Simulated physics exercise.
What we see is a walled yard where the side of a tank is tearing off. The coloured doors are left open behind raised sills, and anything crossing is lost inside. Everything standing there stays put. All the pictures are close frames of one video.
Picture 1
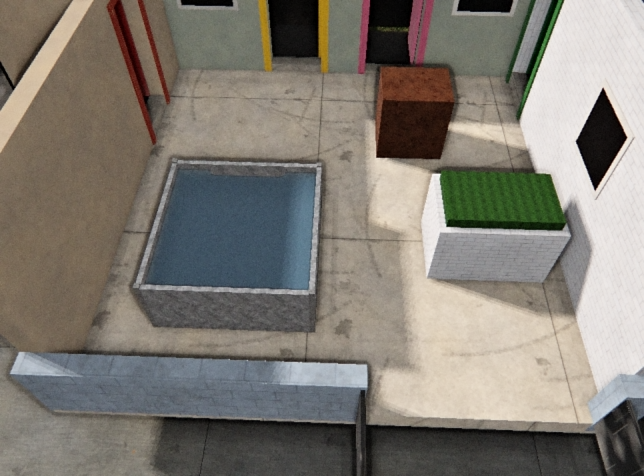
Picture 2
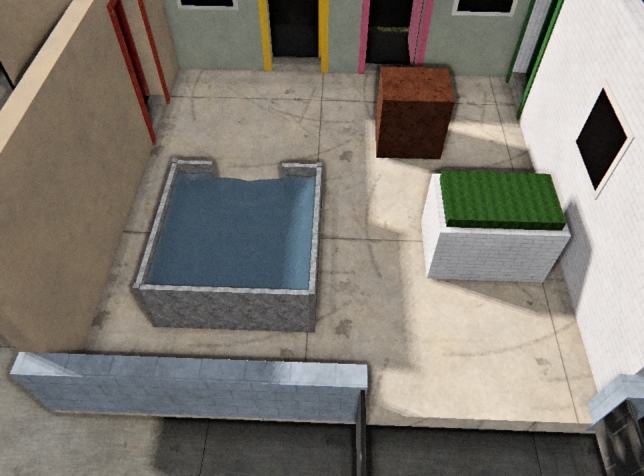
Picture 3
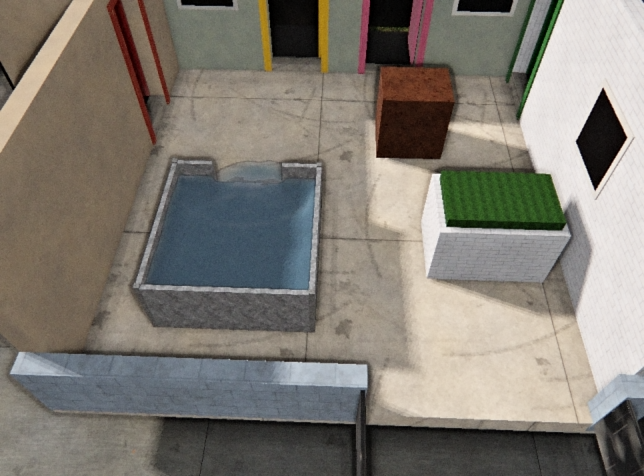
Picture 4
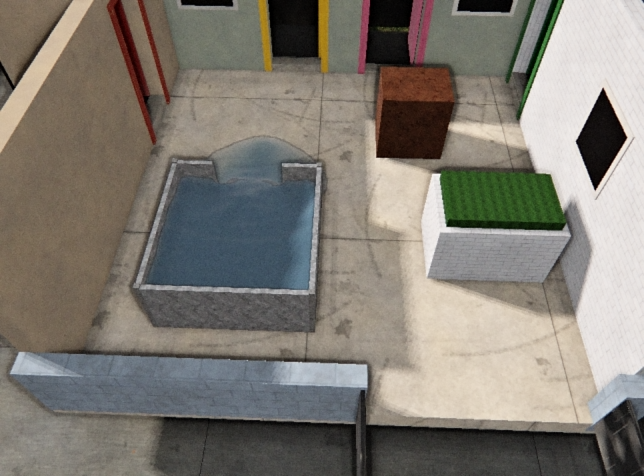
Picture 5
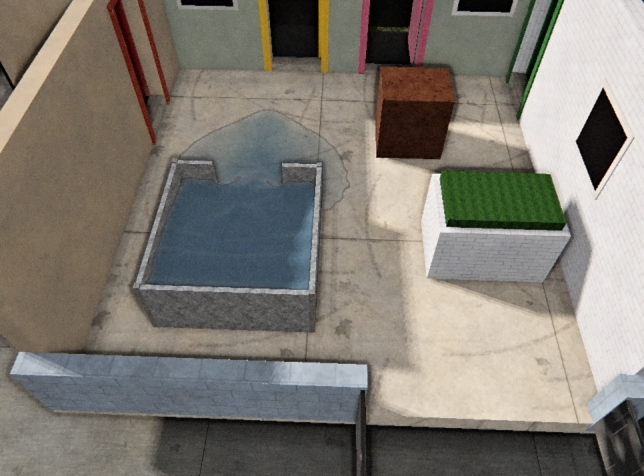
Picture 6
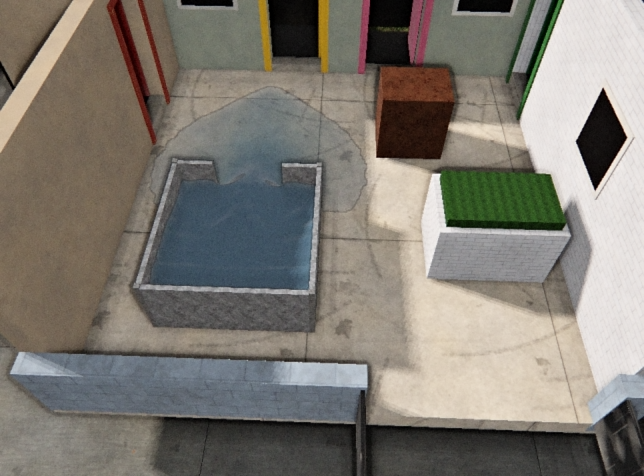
A walled concrete yard is seen from high above by a still camera, with a tan wall on the left and a white one on the right. A stone-rimmed tank of blue water sits left of centre, with a rusty brown block and a green-topped white brick block to the right, and yellow- and pink-framed doorways behind. The middle of the tank's far side opens, and water pours through the gap, fanning thinly across the floor towards the doorways.
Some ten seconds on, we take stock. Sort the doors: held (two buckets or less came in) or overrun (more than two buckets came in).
Sorted: Pink door overrun, red door held, green door held, yellow door overrun.
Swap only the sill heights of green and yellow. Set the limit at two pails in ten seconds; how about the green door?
In short: Green door floods.
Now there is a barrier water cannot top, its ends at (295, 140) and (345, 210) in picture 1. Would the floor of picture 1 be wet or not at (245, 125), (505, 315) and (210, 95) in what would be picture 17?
Taking the points in turn, they are inundated, high and dry and inundated.
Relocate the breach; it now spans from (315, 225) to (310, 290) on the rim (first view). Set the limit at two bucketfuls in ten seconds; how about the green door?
Lab note: Green door, below the mark.
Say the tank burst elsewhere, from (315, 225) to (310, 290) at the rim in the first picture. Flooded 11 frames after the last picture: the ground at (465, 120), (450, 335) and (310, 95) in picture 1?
Sequence: Spared / wetted / spared.
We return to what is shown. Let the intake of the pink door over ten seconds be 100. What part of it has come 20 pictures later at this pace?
Close to 55 percent.
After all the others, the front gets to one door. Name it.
It is the one in green.
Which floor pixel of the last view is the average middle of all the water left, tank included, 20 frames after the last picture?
It is around (270, 165).
A moment on, water covers 35 % of the floor; the pink door not reached, the red door wet at the sill, nothing in, the green door not reached, the yellow door under two buckets in.
Next, water covers 40 % of the floor; the pink door over two buckets in, the red door wet at the sill, nothing in, the green door not reached, the yellow door over two buckets in.
Then, water covers 45 % of the floor; the pink door far over two buckets in, the red door wet at the sill, nothing in, the green door wet at the sill, nothing in, the yellow door far over two buckets in.
Later, water covers 70 % of the floor; the pink door far over two buckets in, the red door wet at the sill, nothing in, the green door wet at the sill, nothing in, the yellow door far over two buckets in.
In the end, water covers 90 % of the floor; the pink door far over two buckets in, the red door wet at the sill, nothing in, the green door wet at the sill, nothing in, the yellow door far over two buckets in.
